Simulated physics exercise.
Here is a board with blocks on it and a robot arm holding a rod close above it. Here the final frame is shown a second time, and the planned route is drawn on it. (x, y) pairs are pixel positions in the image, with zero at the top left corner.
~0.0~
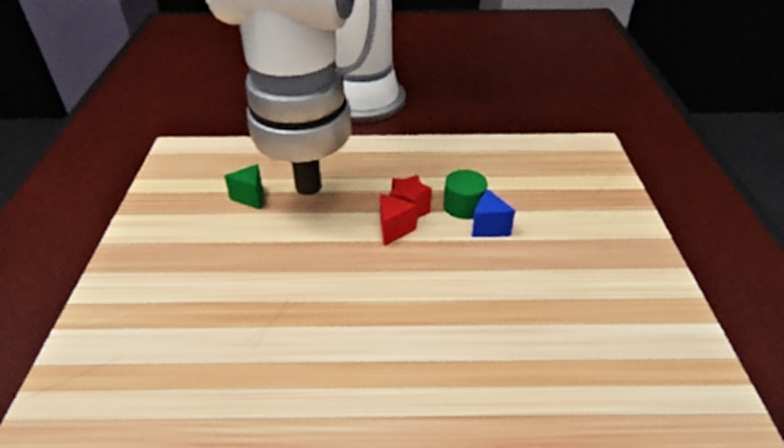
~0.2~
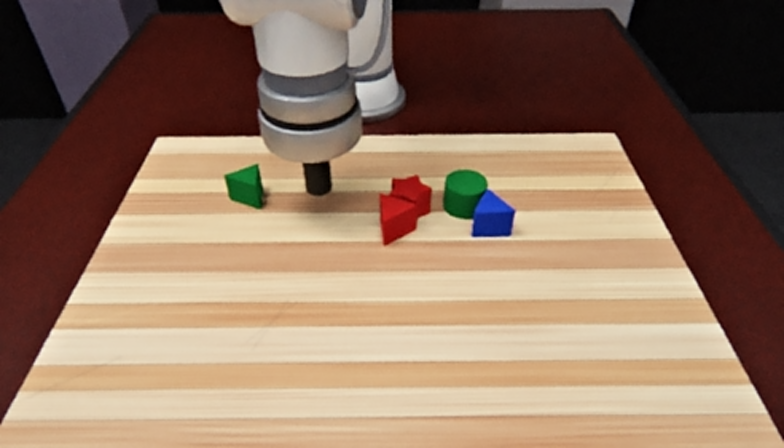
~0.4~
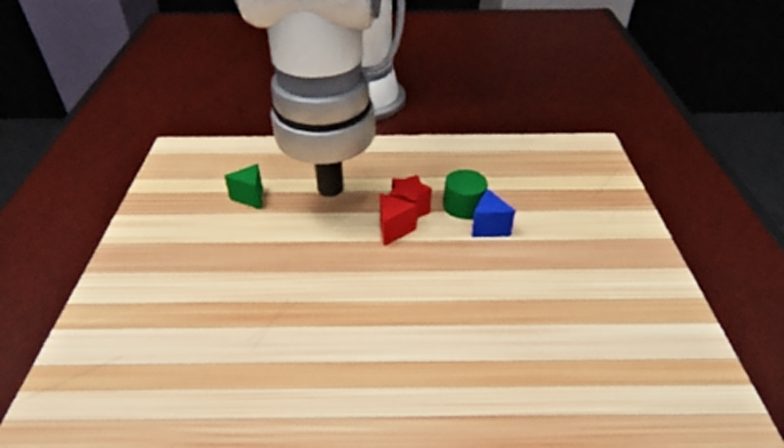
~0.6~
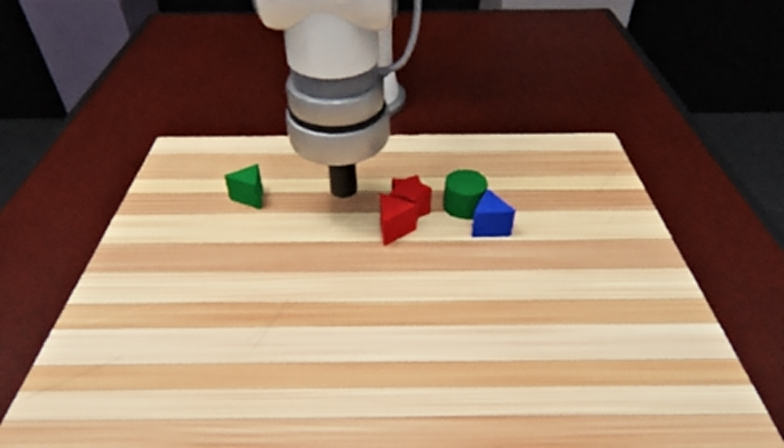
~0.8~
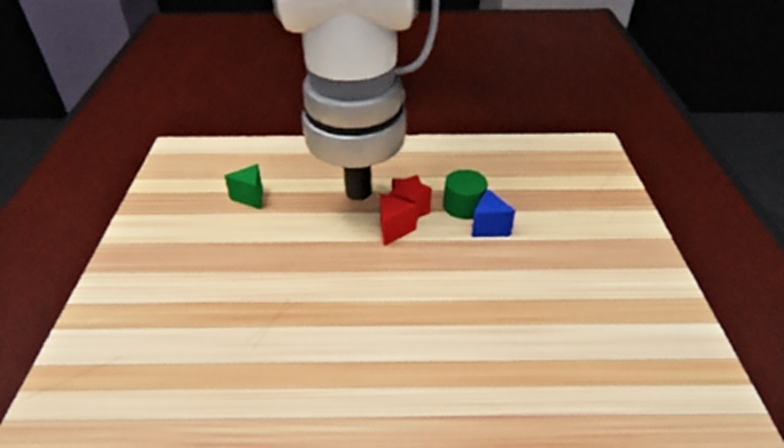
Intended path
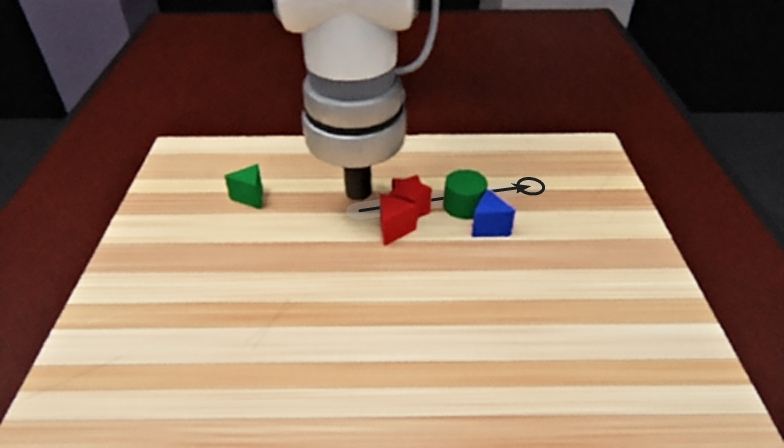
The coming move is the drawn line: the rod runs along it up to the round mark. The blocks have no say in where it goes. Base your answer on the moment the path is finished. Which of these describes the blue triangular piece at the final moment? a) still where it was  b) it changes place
Correct choice: B.
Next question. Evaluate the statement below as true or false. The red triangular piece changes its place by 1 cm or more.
Verdict: False.
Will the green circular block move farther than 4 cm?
Yes, it checks out.
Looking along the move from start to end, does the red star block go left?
I believe not.
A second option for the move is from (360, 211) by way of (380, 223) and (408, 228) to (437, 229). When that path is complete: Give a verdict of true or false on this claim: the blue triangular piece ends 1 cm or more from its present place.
It is false.
Path on the board, straight from (360, 211) to (531, 186).
The first path, step by step. One third of the way, rod (420, 184); red star block (447, 185), turned 20° clockwise; green circular block (483, 181); blue triangular piece (497, 205), turned 25° clockwise.
Two thirds of the way, rod (479, 175); red star block (502, 181), turned 40° clockwise; green circular block (540, 186); blue triangular piece (503, 205), turned 60° clockwise.
At the end, rod (534, 168); red triangular piece in place; red star block (532, 179), turned 95° clockwise; green circular block (569, 197); blue triangular piece (503, 205), turned 60° clockwise.
